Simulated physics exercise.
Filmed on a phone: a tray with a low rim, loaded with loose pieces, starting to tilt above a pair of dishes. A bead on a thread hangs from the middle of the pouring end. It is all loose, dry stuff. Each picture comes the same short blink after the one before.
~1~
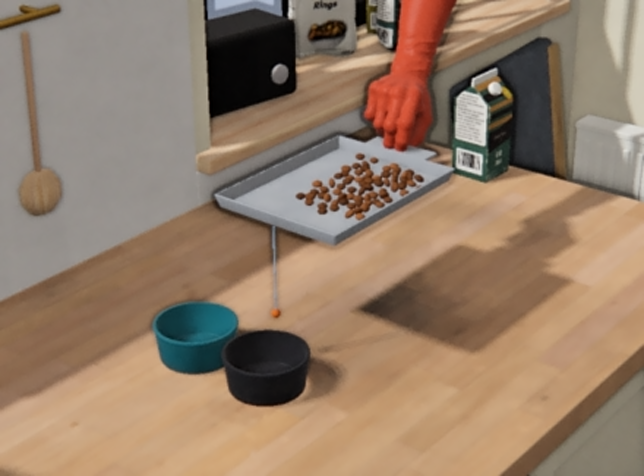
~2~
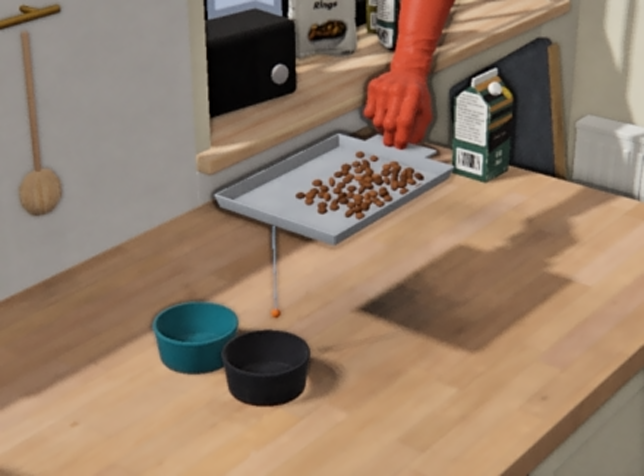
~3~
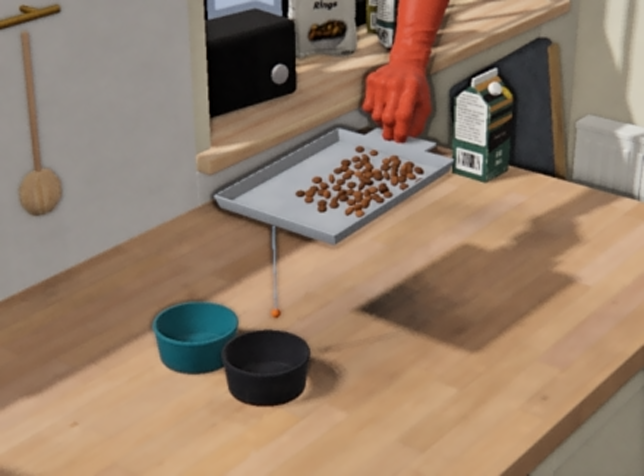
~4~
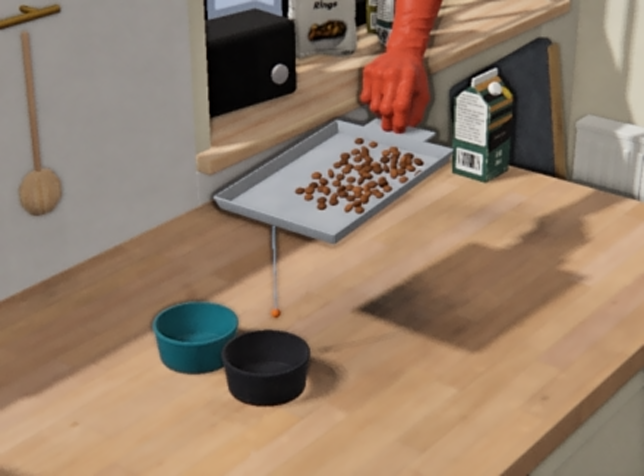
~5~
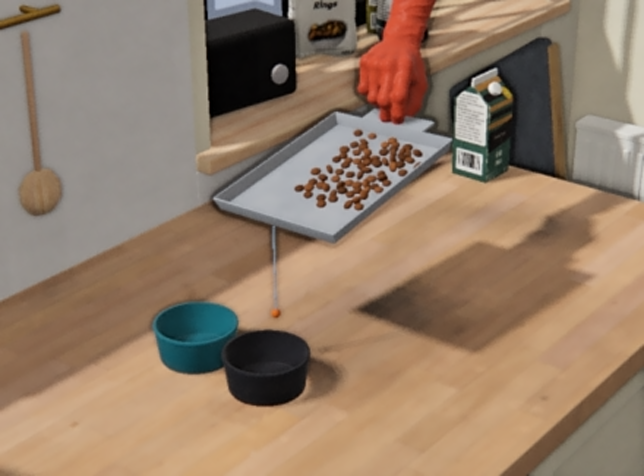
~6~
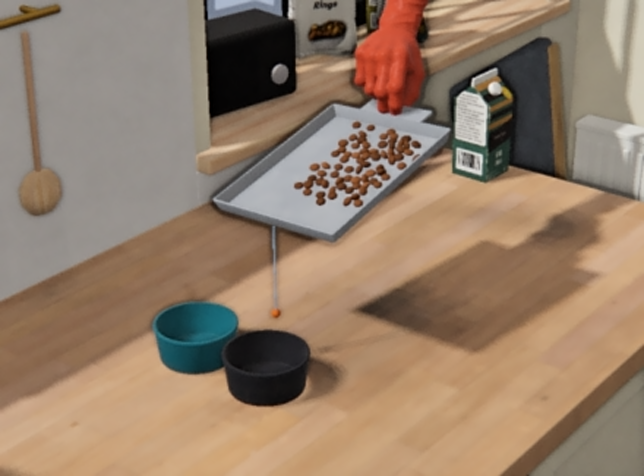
A red-gloved hand holds a gray tray of brown kibble nearly level above a teal dish and a black dish on a wooden counter. The hand then gradually tilts the tray a little, its far end rising and its left corner dipping slightly, while the dishes stay still.
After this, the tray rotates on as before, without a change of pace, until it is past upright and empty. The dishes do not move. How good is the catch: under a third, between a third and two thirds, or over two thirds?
Together they catch more than two thirds.
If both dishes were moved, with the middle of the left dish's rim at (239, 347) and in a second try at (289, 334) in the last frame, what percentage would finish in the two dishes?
Roughly 50 per cent, and 20 per cent.
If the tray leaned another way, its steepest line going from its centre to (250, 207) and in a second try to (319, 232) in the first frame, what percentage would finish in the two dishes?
Near 50 % and 20 %.
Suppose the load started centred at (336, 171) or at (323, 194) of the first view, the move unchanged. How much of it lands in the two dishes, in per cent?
About 80 and 90 per cent.
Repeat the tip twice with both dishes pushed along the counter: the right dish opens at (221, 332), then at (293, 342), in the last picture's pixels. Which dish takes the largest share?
One: The right one. Two: The dish on the left.
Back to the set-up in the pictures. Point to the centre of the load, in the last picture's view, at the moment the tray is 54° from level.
Roughly at (269, 208).
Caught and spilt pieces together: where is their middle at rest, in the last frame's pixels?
Near (214, 353).
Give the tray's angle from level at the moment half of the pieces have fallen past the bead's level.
Near 95 degrees.
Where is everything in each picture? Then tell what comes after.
The first picture shows corners of the pouring end at (221, 194) and (334, 233), level; middle of the load at (369, 188), bits of dog kibble; left dish at (168, 352); right dish at (238, 383); bead on its thread at (276, 313).
The second picture shows corners of the pouring end at (220, 194) and (334, 233), level; middle of the load at (369, 186).
The third picture shows corners of the pouring end at (220, 195) and (334, 232), tipped barely, lowest at the left corner; middle of the load at (368, 182).
The fourth picture shows corners of the pouring end at (220, 196) and (333, 232), tipped a little, lowest at the left corner; middle of the load at (368, 176).
The fifth picture shows corners of the pouring end at (219, 197) and (332, 231), tipped a little, lowest at the left corner; middle of the load at (367, 170).
The sixth picture shows corners of the pouring end at (219, 198) and (331, 231), tipped a little, lowest at the left corner; middle of the load at (366, 164); left dish at (168, 352); right dish at (238, 383).
Soon after the last picture, tray tipped steeply; nearly all on the tray; a small part in the air.
A little later, tray tipped right over; about half on the tray; a small part in the right dish; a small part in the left dish; a stray few outside both; about a third in the air.
Later still, tray tipped past a quarter turn; about a third in the right dish; about half in the left dish; a small part outside both.
At rest, tray tipped past a quarter turn; about a third in the right dish; about half in the left dish; a small part outside both.
